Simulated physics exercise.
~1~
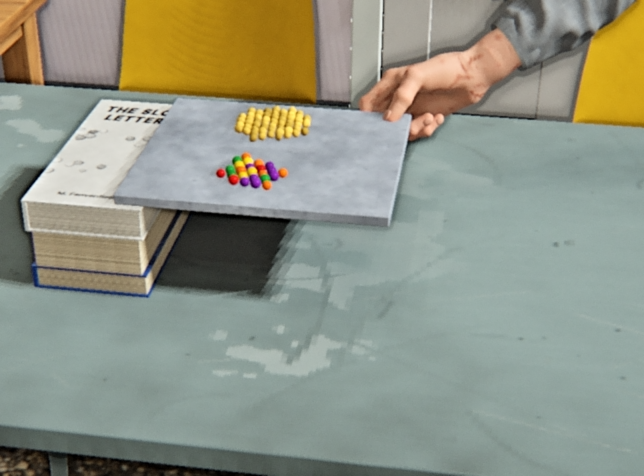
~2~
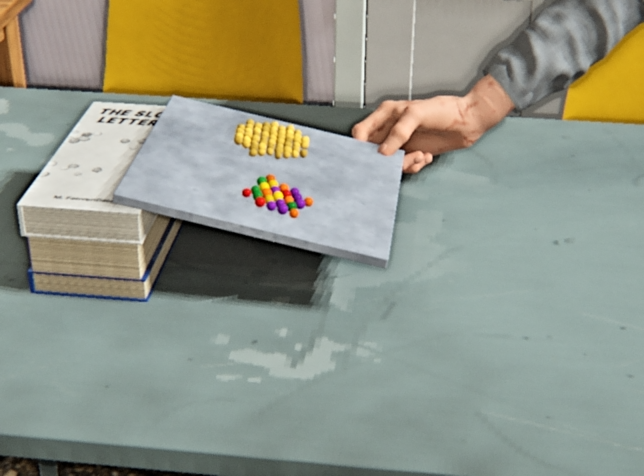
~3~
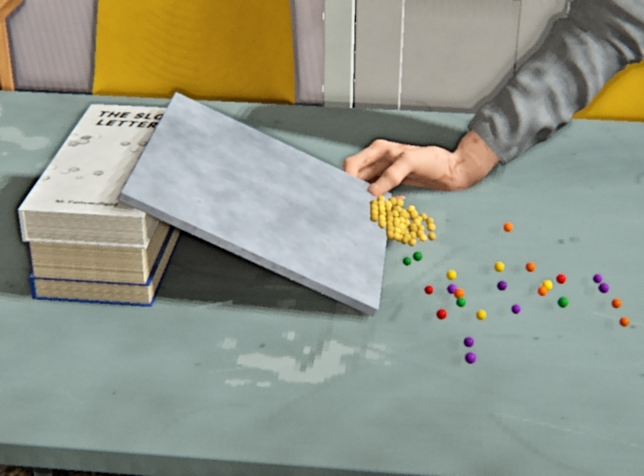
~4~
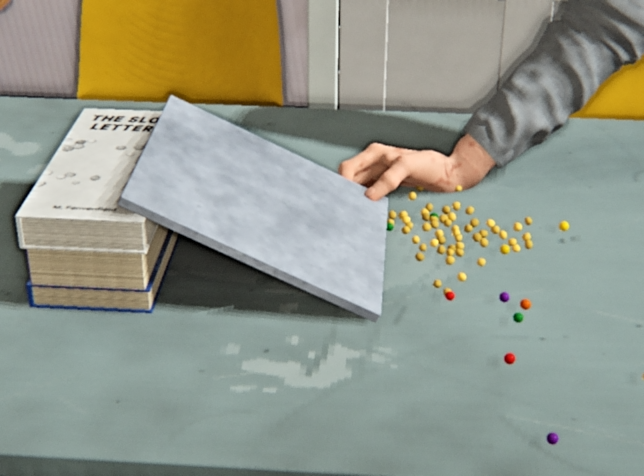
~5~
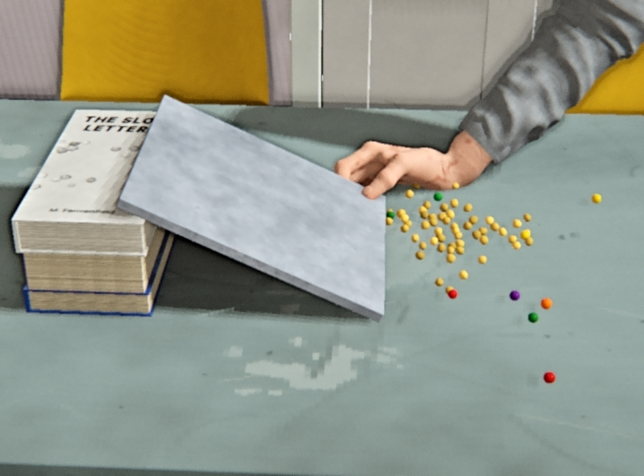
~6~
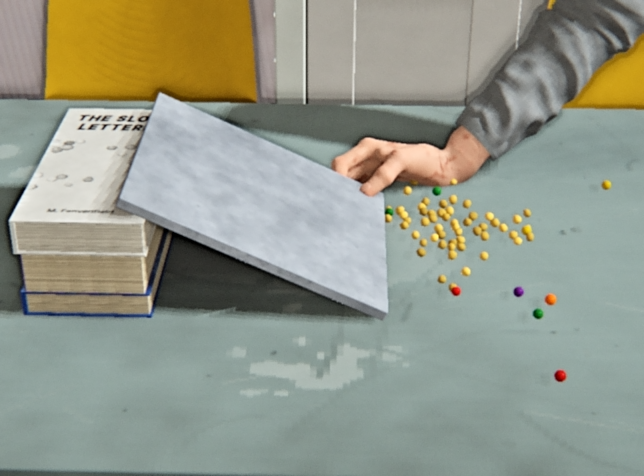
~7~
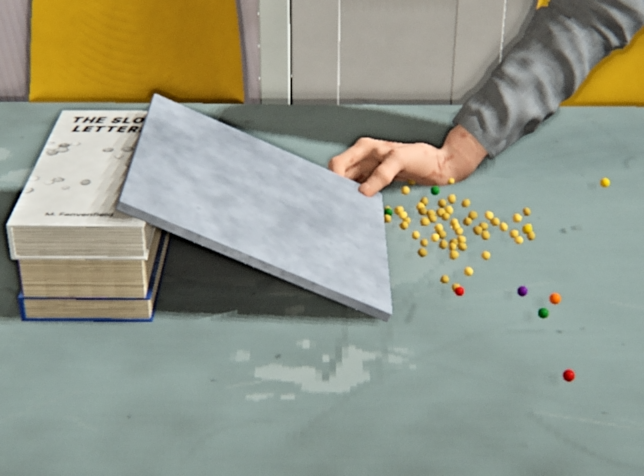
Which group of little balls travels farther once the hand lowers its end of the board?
The multicoloured group at the front travels farther. Most of the yellow group from the back stays clustered near the lowered end of the board.
